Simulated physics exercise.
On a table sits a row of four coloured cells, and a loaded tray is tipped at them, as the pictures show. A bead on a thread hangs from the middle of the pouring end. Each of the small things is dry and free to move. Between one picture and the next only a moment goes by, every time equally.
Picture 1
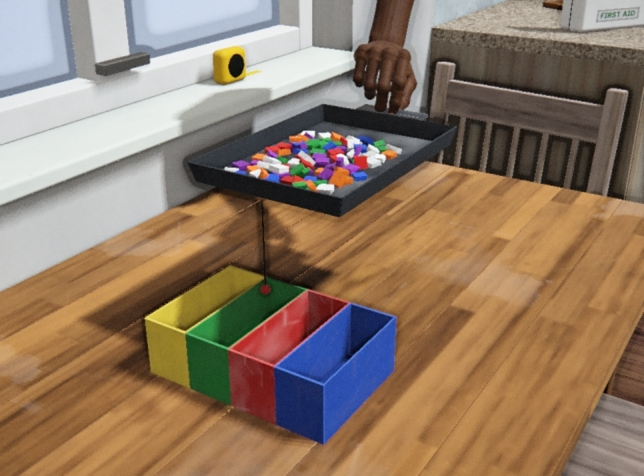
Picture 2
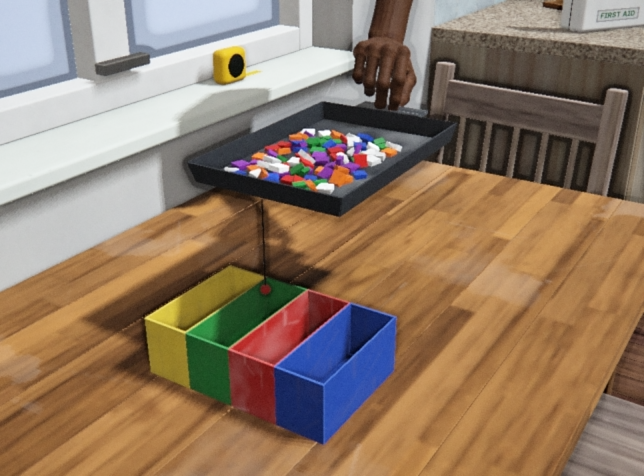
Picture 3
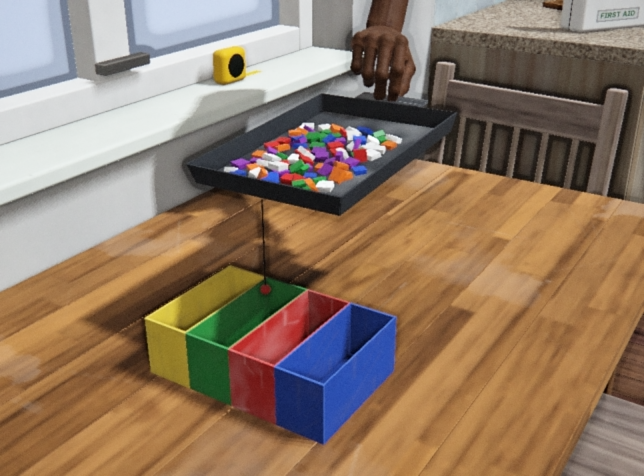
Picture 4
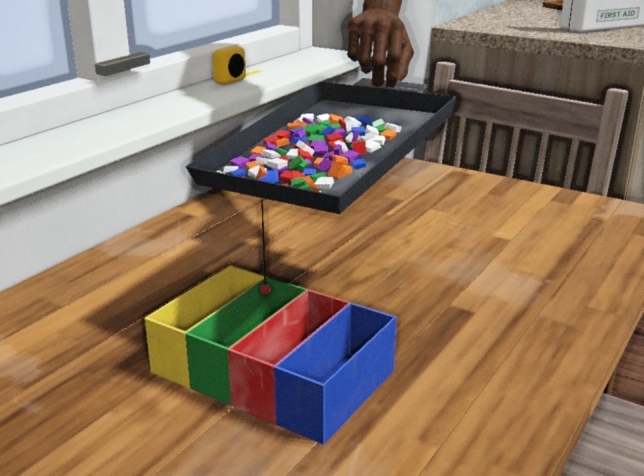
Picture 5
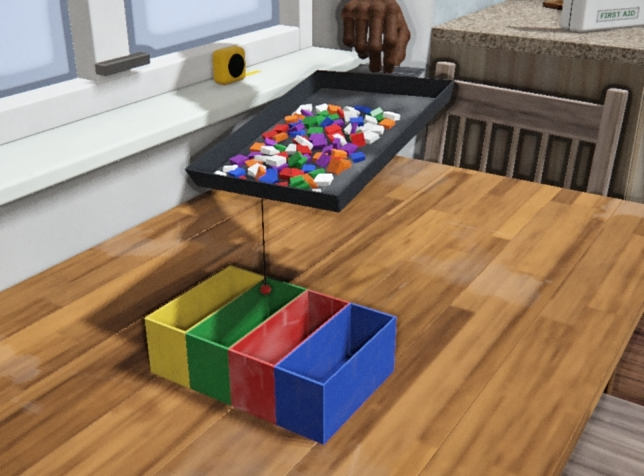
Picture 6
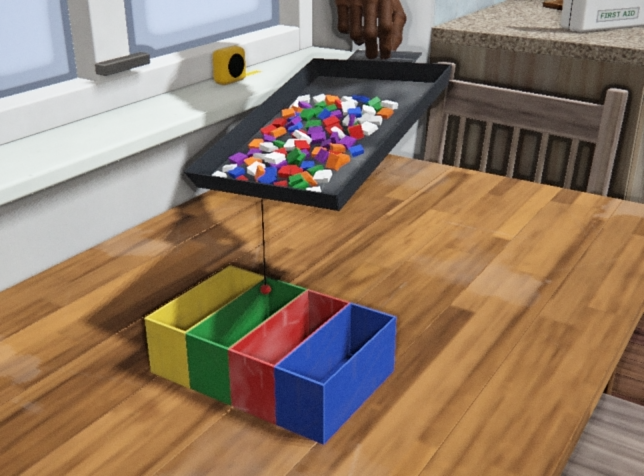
The clip shows a hand at the far end of a dark tray of small multicoloured pieces, gradually raising that end above yellow, green, red and blue compartments, while a red bead hangs on a thread beneath the tray.
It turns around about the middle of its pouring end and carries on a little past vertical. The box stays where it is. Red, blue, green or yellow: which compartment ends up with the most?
The yellow one.
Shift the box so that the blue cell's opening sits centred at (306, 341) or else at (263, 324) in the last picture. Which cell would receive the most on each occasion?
Try one: The cell in yellow; try two: Green.
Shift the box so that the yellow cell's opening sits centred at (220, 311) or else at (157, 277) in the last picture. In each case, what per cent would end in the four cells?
40 %, 100 %.
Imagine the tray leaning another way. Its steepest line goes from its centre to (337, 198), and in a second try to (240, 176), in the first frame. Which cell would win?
The cell in blue; that yellow cell.
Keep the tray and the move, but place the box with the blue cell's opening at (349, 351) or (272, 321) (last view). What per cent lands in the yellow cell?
About 30 per cent, then about 0 per cent.
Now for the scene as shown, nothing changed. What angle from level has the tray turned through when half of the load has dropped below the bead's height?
The tilt is near 100° by then.
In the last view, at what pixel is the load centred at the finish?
Somewhere around (200, 353) in the final view.
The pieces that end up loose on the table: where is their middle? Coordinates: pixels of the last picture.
Roughly pixel (132, 346).
Just after the last frame, tray tipped steeply; every one on the tray.
A moment on, tray tipped past a quarter turn; roughly a third on the tray; roughly a quarter in the yellow cell; about a tenth in the green cell; just a few in the red cell; roughly a third falling or outside the box.
Further on, tray tipped past a quarter turn; roughly a third in the yellow cell; roughly a quarter in the green cell; about a tenth in the red cell; roughly a third falling or outside the box.
When it is over, tray tipped past a quarter turn; roughly a third in the yellow cell; roughly a quarter in the green cell; about a tenth in the red cell; not one in the blue cell; roughly a third outside the box.
